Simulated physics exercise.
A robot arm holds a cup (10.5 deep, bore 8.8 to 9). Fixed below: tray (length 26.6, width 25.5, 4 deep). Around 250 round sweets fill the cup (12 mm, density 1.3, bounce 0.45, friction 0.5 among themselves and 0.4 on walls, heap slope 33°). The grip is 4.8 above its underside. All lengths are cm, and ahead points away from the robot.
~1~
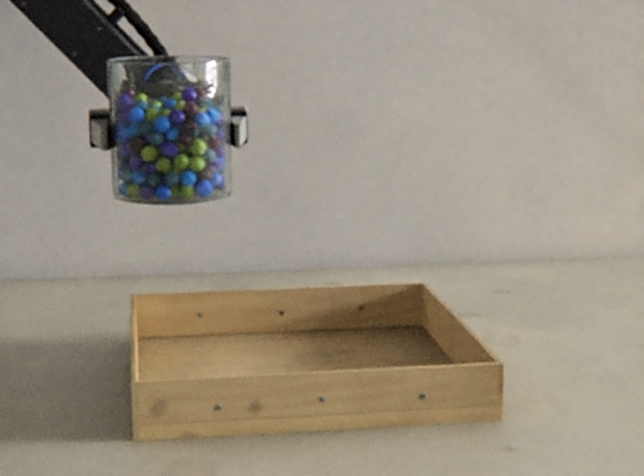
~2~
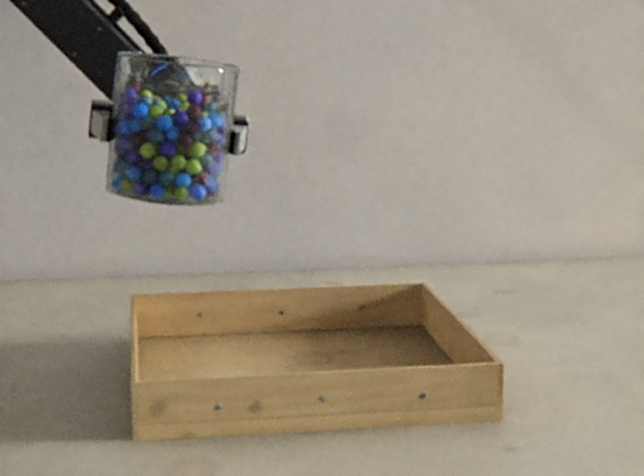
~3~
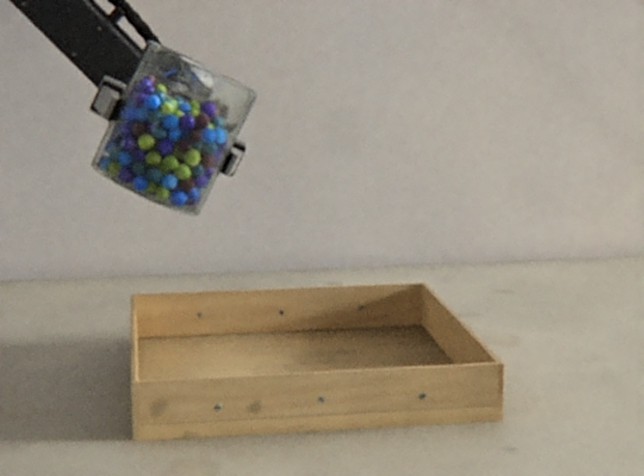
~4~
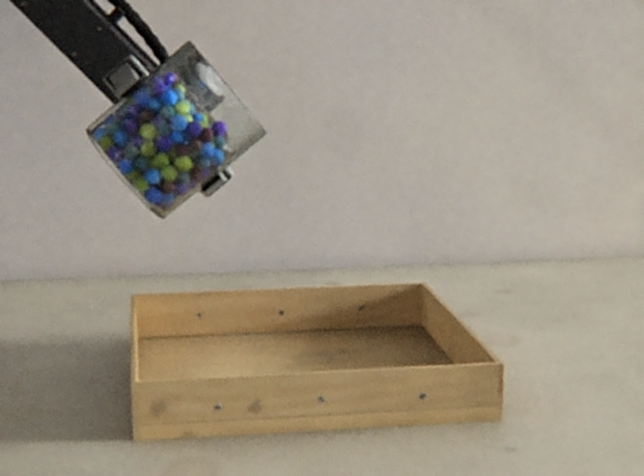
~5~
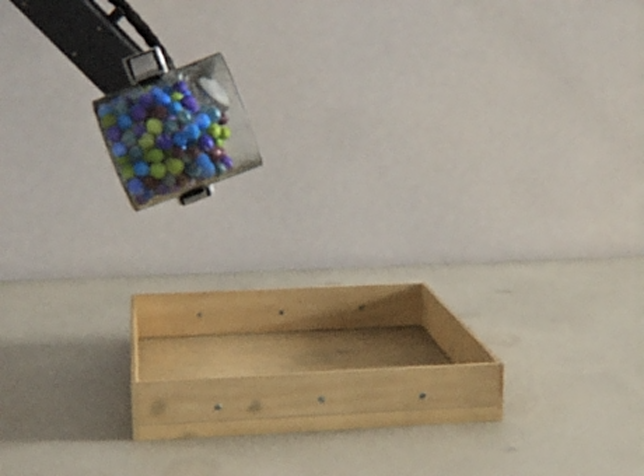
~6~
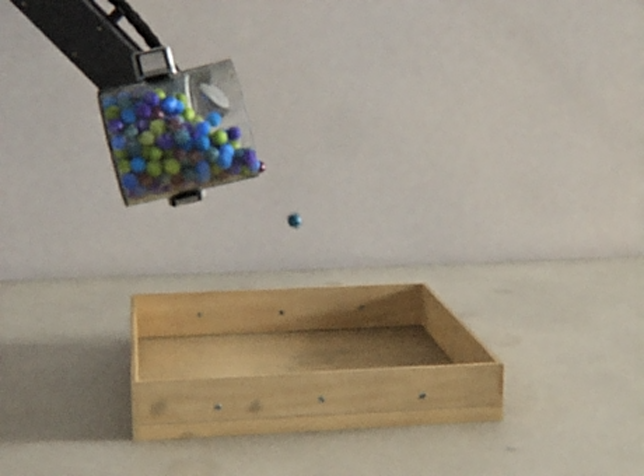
The clip opens on a robot arm holding an upright clear cup of blue, green and purple round sweets above an empty, shallow wooden tray. The arm steadily tilts the cup to the right until it lies nearly sideways, the sweets shift toward its mouth, and one blue sweet drops out into the air.
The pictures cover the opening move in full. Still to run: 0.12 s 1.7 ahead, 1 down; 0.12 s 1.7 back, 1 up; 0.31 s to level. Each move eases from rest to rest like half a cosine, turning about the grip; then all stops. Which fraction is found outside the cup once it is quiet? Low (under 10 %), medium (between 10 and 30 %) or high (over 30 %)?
Outside the cup the share is low, under 10 %.
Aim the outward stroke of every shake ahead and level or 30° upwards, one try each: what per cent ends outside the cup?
About 10 and 10 per cent.
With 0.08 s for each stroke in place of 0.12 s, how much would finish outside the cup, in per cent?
It would be near 10 per cent.
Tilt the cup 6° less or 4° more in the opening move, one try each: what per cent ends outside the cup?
About 0 and 10 per cent.
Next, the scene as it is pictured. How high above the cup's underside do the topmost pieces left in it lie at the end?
Some 8.5 cm.
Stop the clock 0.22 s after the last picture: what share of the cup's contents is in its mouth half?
Some 40 per cent.
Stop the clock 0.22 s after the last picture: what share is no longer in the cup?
Some 5 per cent.
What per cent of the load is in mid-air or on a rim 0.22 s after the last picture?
Roughly 2 per cent.
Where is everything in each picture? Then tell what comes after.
The first frame shows cup middle at (171, 130), level; upper third of the load around (169, 120), from x 120 to 220, top at y 100; 248 in the cup.
The second frame shows cup middle at (172, 130), tilted 7° forward; upper third of the load around (167, 122), from x 120 to 220, top at y 95.
The third frame shows cup middle at (173, 130), tilted 27° forward; upper third of the load around (161, 121), from x 110 to 220, top at y 85.
The fourth frame shows cup middle at (175, 132), tilted 51° forward; upper third of the load around (160, 117), from x 105 to 215, top at y 80.
The fifth frame shows cup middle at (176, 133), tilted 71° forward; upper third of the load around (158, 115), from x 105 to 220, top at y 90.
The sixth frame shows cup middle at (177, 134), tilted 78° forward; upper third of the load around (148, 120), from x 110 to 295, top at y 95; 247 in the cup, 1 in flight or on a rim.
Then, 0.22 s after the last picture, tilted 78° forward, highest piece 23 above the table; 240 in the cup, 3 in the tray, 5 in flight or on a rim.
Then, 0.44 s after the last picture, tilted 22° forward, highest piece 24 above the table; 236 in the cup, 10 in the tray, 2 in flight or on a rim.
Then, 0.75 s after the last picture, level, highest piece 24 above the table; 236 in the cup, 12 in the tray.
Then, 1.80 s after the last picture, level, highest piece 24 above the table; 236 in the cup, 12 in the tray.
Final count, 236 in the cup, 12 in the tray. That is 5 % outside the cup.
